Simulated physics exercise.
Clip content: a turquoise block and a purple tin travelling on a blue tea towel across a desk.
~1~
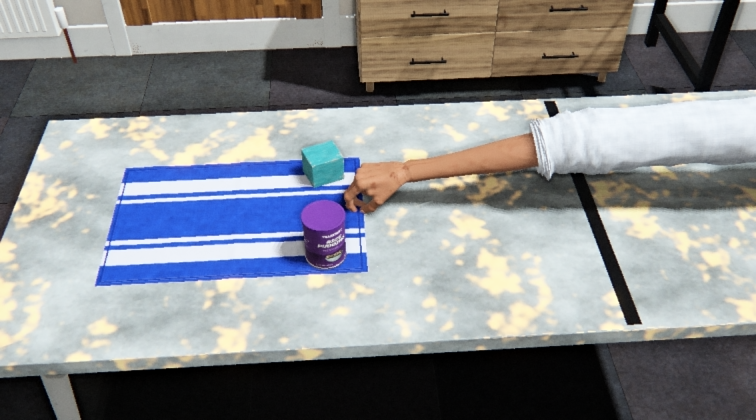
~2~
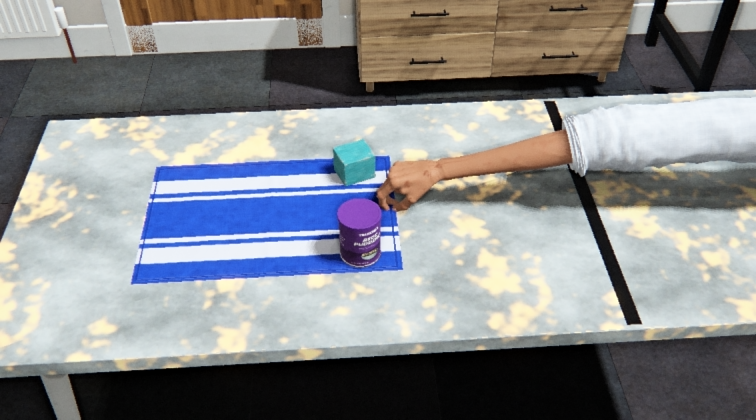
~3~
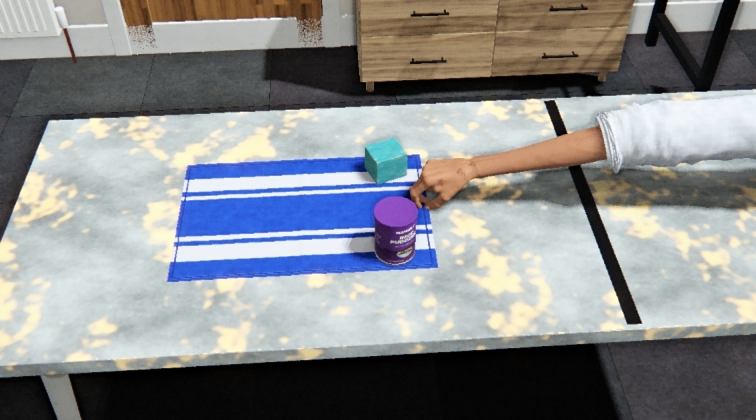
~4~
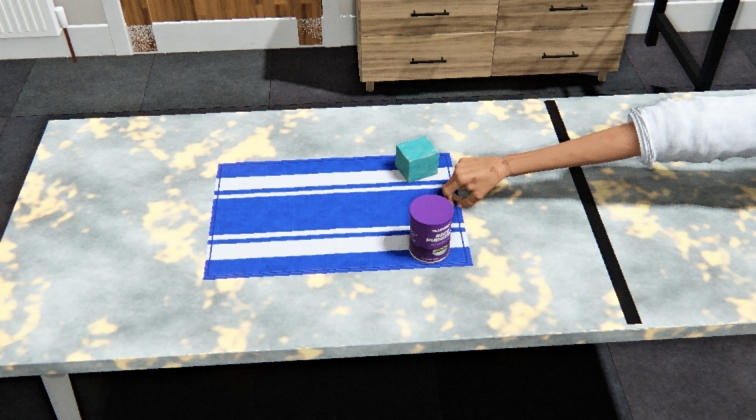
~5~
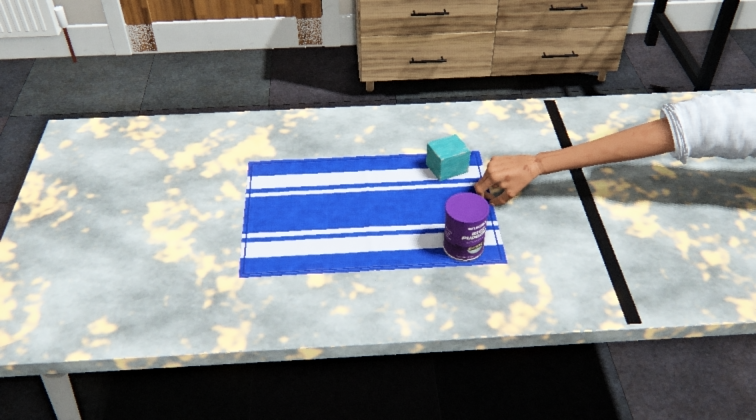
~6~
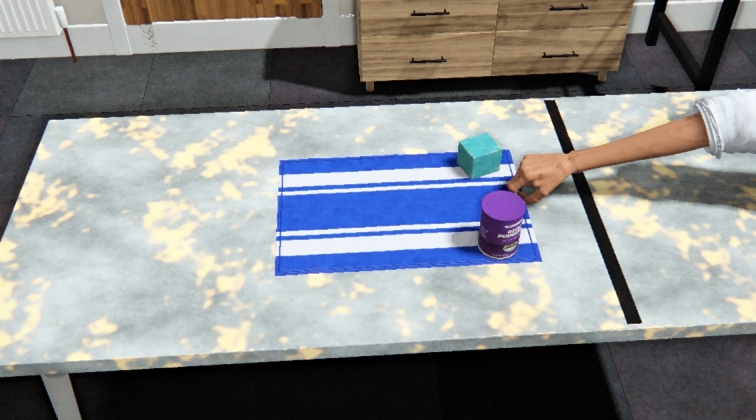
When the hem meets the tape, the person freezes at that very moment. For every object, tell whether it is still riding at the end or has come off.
Turquoise block - come off, purple tin - come off.
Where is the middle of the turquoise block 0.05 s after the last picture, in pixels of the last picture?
At that moment it is at (510, 154).
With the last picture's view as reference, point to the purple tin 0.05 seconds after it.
About (535, 224).
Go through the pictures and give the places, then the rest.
In the first frame, tea towel end (368, 272); turquoise block (322, 153); purple tin (323, 215); tape (627, 303).
In the second frame, tea towel end (403, 270), far hem (131, 284); purple tin (359, 213).
In the third frame, tea towel end (438, 268); turquoise block (386, 149).
In the fourth frame, tea towel end (473, 266), far hem (203, 280); purple tin (432, 209).
In the fifth frame, tea towel end (507, 264); turquoise block (449, 146).
In the sixth frame, tea towel end (542, 262), far hem (275, 276); turquoise block (480, 145); purple tin (504, 205); tape (627, 302).
Then, 0.05 s on from there, hem short of the tape; turquoise block on the cloth near (510, 154); purple tin on the cloth near (535, 224).
Then, 0.16 s on from there, hem at the tape; turquoise block ahead of the hem near (572, 152); purple tin ahead of the hem near (605, 220).
In the end, hem at the tape; turquoise block ahead of the hem near (628, 149); purple tin ahead of the hem near (669, 218). The turquoise block slides clear of the cloth and the purple tin leaves the cloth.
